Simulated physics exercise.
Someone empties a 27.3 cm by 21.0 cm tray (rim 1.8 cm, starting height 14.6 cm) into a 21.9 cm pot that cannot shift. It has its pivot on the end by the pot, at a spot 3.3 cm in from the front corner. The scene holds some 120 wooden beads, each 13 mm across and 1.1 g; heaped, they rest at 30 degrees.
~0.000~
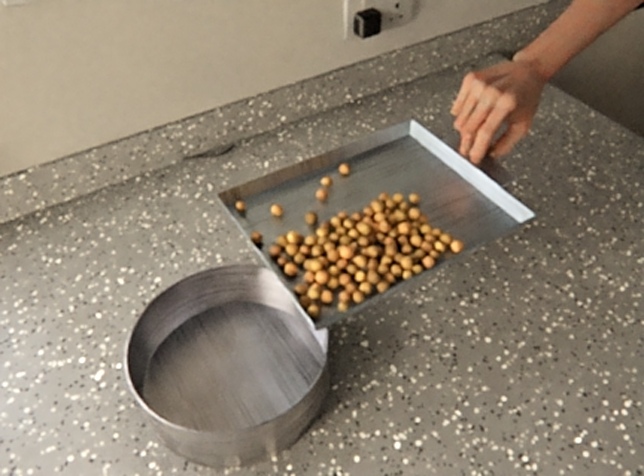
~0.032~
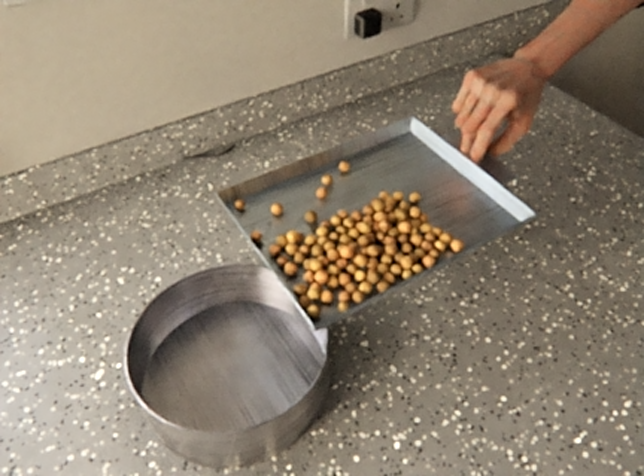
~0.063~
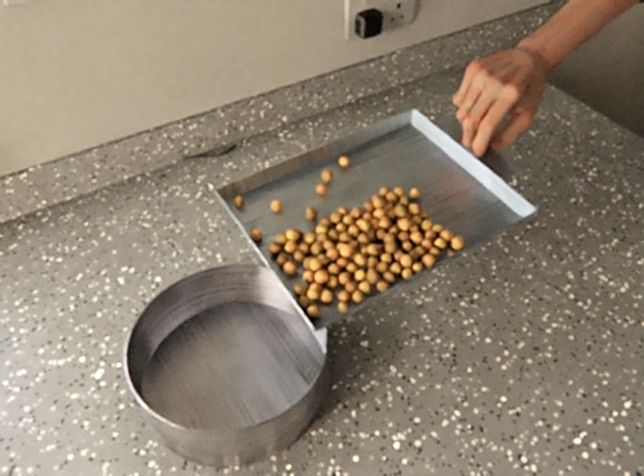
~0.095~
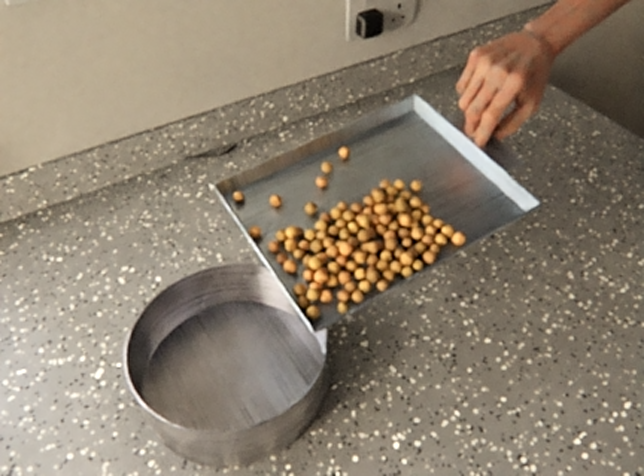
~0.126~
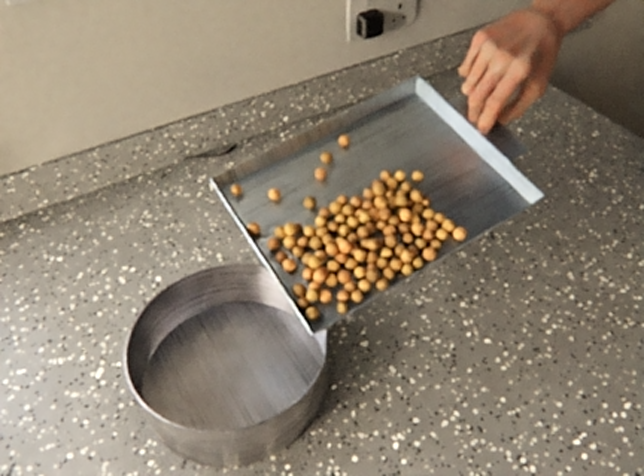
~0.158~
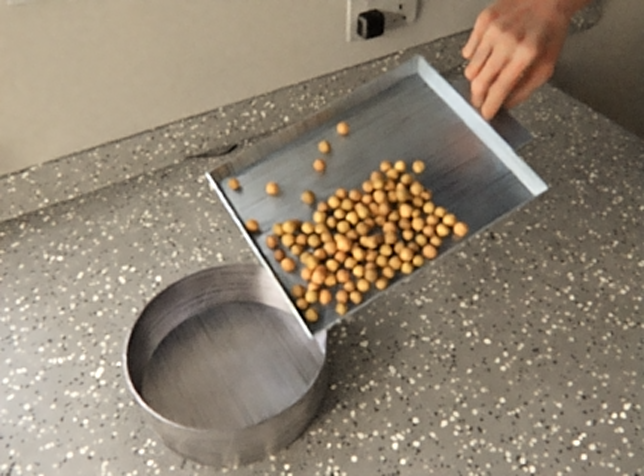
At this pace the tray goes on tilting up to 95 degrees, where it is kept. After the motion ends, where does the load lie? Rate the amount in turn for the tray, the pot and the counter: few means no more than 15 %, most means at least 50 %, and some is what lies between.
Tray: Few; pot: Some; counter: Most.
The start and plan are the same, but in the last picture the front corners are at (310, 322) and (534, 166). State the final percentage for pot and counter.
Pot 90; counter 10.
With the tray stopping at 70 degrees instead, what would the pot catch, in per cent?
That comes out at some 35 per cent.
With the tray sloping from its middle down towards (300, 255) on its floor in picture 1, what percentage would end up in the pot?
Around 90 percent of them.
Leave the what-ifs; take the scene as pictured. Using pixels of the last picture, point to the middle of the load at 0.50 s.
Approx. (328, 307).
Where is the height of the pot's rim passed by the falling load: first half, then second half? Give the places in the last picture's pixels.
Roughly (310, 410) to start, and after that (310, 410).
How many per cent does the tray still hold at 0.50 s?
About 90%.
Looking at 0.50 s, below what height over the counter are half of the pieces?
Height: Around 18 cm.
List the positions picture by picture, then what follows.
The first picture shows tray tilt 0 degrees, front corners at (316, 319) and (528, 214); middle of the pieces at (364, 242); pot at (229, 338).
The second picture shows tray tilt 1 degrees, front corners at (316, 320) and (528, 213); middle of the pieces at (364, 241).
The third picture shows tray tilt 3 degrees, front corners at (315, 321) and (530, 209), lowest corner left front; middle of the pieces at (364, 239).
The fourth picture shows tray tilt 7 degrees, front corners at (315, 323) and (533, 203), lowest corner left front; middle of the pieces at (364, 236).
The fifth picture shows tray tilt 13 degrees, front corners at (314, 325) and (536, 195), lowest corner left front; middle of the pieces at (364, 232).
The sixth picture shows tray tilt 19 degrees, front corners at (313, 328) and (540, 187), lowest corner left front; middle of the pieces at (363, 229); pot at (228, 337). The tray's pace is about 195 degrees a second.
After 0.36 s, tilt 58 degrees; the tray holds 100 %, the pot 0 %.
After 0.50 s, tilt 85 degrees; the tray holds 90 %, the pot 0 %.
After 0.76 s, tilt 95 degrees; the tray holds 0 %, the pot 35 %.
In the end, at 1.7 s, tray 0 %, pot 30 %, counter 70 %.
